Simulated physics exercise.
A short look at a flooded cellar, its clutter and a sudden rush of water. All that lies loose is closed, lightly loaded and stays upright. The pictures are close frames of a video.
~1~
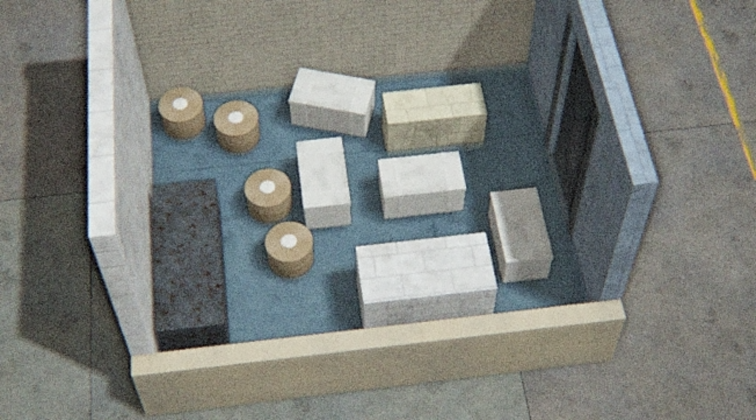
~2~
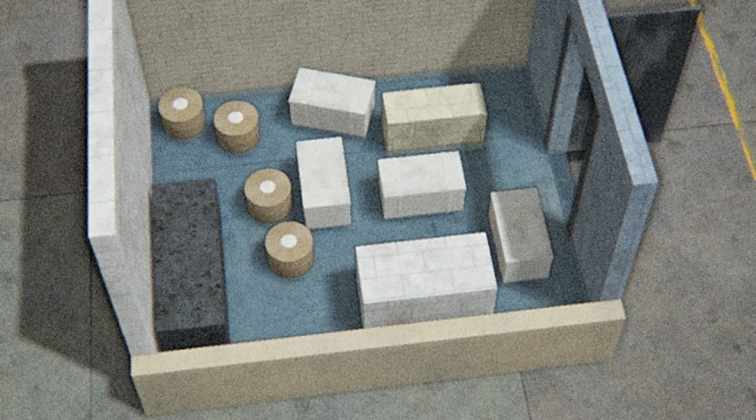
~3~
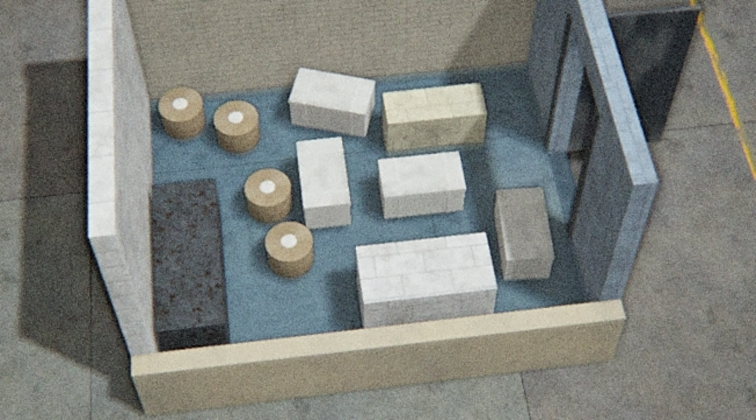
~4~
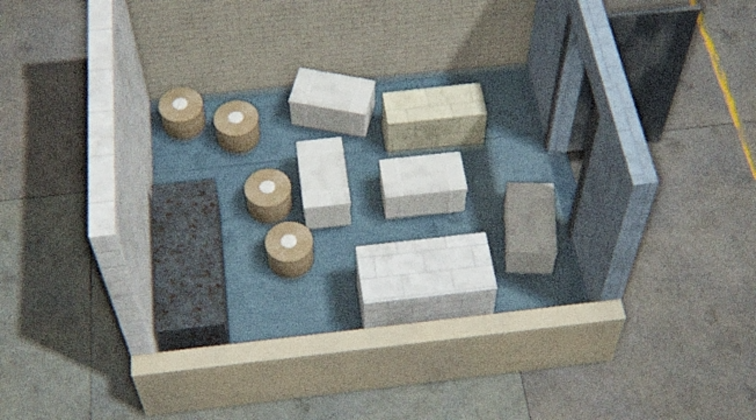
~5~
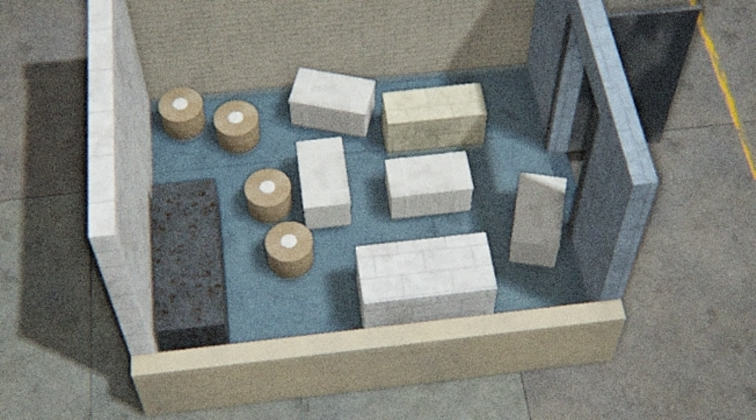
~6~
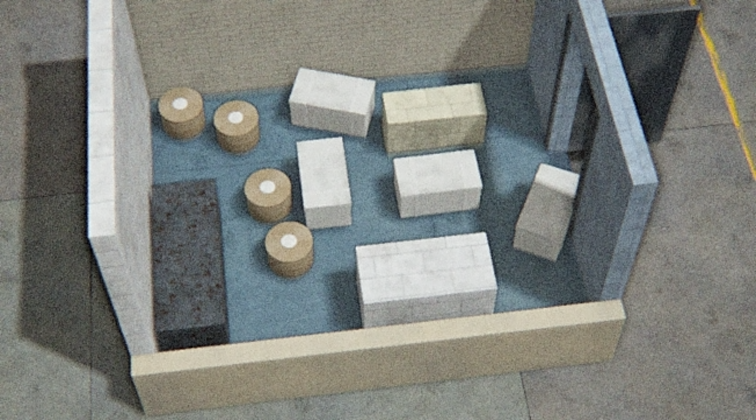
A blue-floored room's dark door opens, then a grey block and a white block drift right.
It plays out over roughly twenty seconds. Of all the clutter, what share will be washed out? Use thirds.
That comes to between one and two thirds.
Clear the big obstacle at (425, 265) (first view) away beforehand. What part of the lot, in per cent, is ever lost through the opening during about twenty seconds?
Close to 40 %.
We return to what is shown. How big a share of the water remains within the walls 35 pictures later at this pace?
Near 50 in a hundred.
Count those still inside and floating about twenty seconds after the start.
2 of them.
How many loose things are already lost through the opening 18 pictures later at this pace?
2 of them.
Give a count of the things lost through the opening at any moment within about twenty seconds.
That makes 4.
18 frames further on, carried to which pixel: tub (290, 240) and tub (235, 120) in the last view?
Around (375, 227) and (277, 124).
A moment on, 1 of 8 are out; 7 afloat.
Next, 2 of 8 are out; 6 afloat.
Later, 3 of 8 are out; 5 afloat.
In the end, 4 of 8 are out; 2 afloat.
